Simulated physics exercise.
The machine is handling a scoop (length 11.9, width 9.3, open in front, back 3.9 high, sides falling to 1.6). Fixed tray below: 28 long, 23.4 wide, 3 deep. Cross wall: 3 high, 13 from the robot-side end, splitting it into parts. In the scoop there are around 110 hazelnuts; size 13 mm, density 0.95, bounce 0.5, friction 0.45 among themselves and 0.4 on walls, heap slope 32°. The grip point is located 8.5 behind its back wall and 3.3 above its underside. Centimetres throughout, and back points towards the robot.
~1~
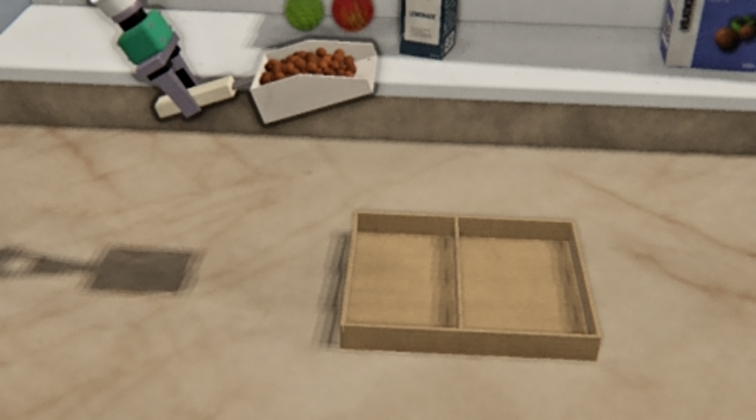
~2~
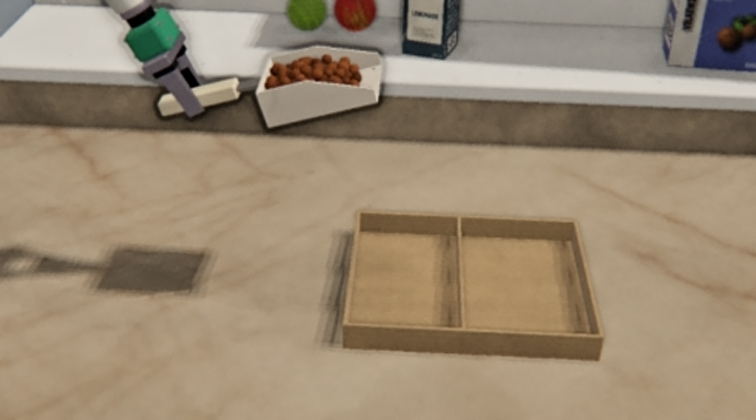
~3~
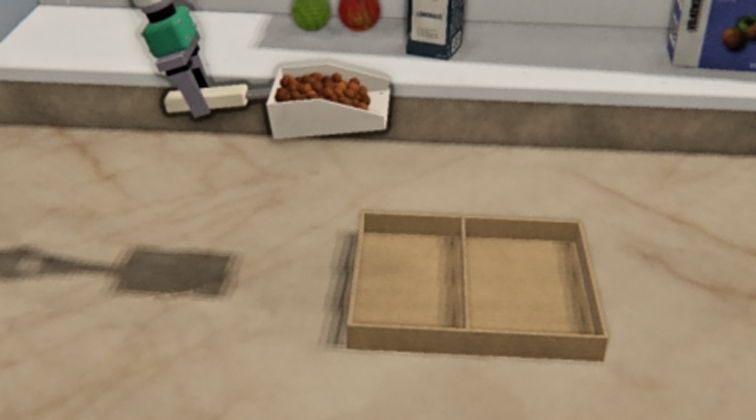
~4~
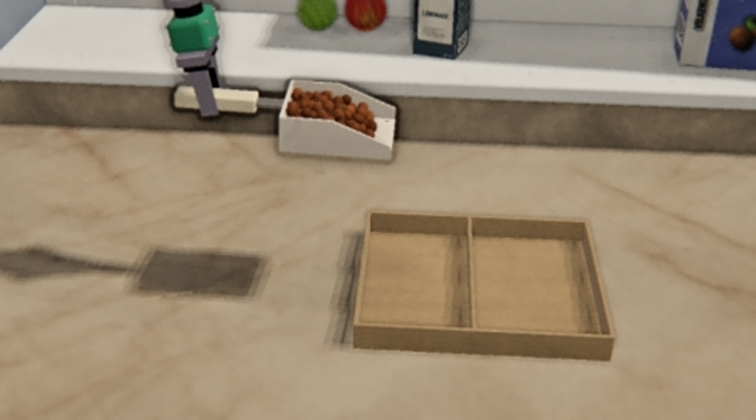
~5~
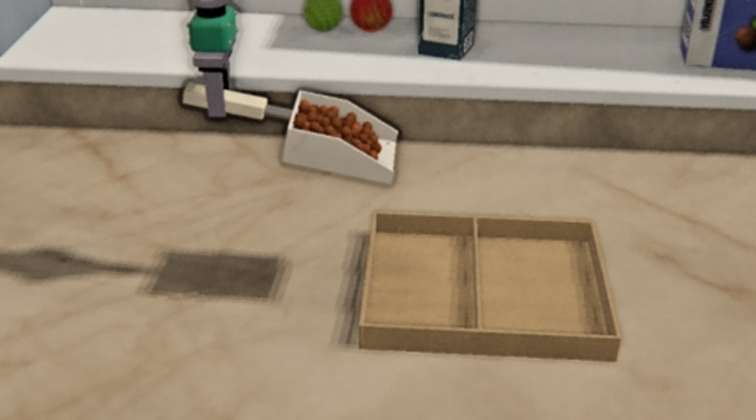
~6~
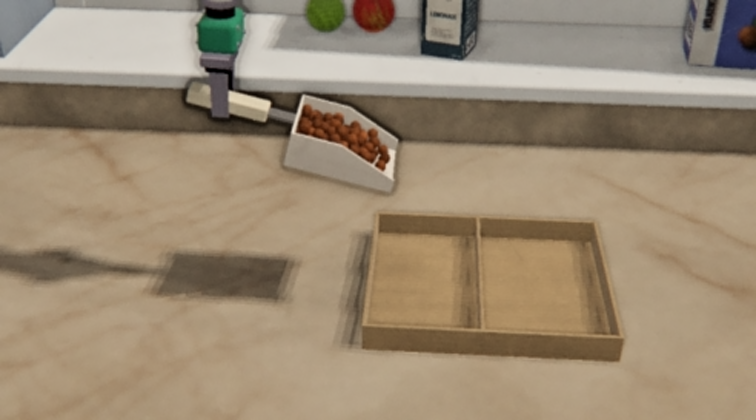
A robot gripper with a green band holds a white scoop of hazelnuts above the far edge of a marble-look counter. It carries the scoop slightly right and toward the viewer, gradually tilting its open front downward, while its shadow slides right toward the empty divided wooden tray.
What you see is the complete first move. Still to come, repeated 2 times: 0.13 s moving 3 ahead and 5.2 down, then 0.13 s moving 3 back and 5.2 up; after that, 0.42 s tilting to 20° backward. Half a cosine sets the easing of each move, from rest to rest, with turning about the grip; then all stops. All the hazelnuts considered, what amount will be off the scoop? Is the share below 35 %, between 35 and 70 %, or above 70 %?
Above 70 %.
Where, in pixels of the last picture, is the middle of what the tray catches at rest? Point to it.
Around pixel (454, 283).
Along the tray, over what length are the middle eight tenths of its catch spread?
It spans some 20 centimetres.
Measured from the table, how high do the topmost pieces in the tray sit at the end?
Roughly 2.5 cm.
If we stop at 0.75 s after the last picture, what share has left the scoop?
I'd say some 95 percent by then.
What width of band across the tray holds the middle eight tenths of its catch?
Cut off a tenth at each edge and the band is close to 16 cm wide.
Then, 0.38 s after the last picture, tilted 14° forward, highest piece 16 above the table; 63 on the scoop, 14 in the robot-side part, 13 in the far-side part, 22 in flight or on a rim.
Then, 0.75 s after the last picture, tilted 6° backward, highest piece 24 above the table; 70 in the robot-side part, 22 in the far-side part, 6 on the scoop, 14 in flight or on a rim.
Then, 1.14 s after the last picture, tilted 20° backward, highest piece 27 above the table; 86 in the robot-side part, 23 in the far-side part, 3 on the scoop.
Then, 2.19 s after the last picture, tilted 20° backward, highest piece 25 above the table; 86 in the robot-side part, 23 in the far-side part, 3 on the scoop.
Final count, 86 in the robot-side part, 23 in the far-side part, 3 on the scoop. That is 97 % off the scoop.
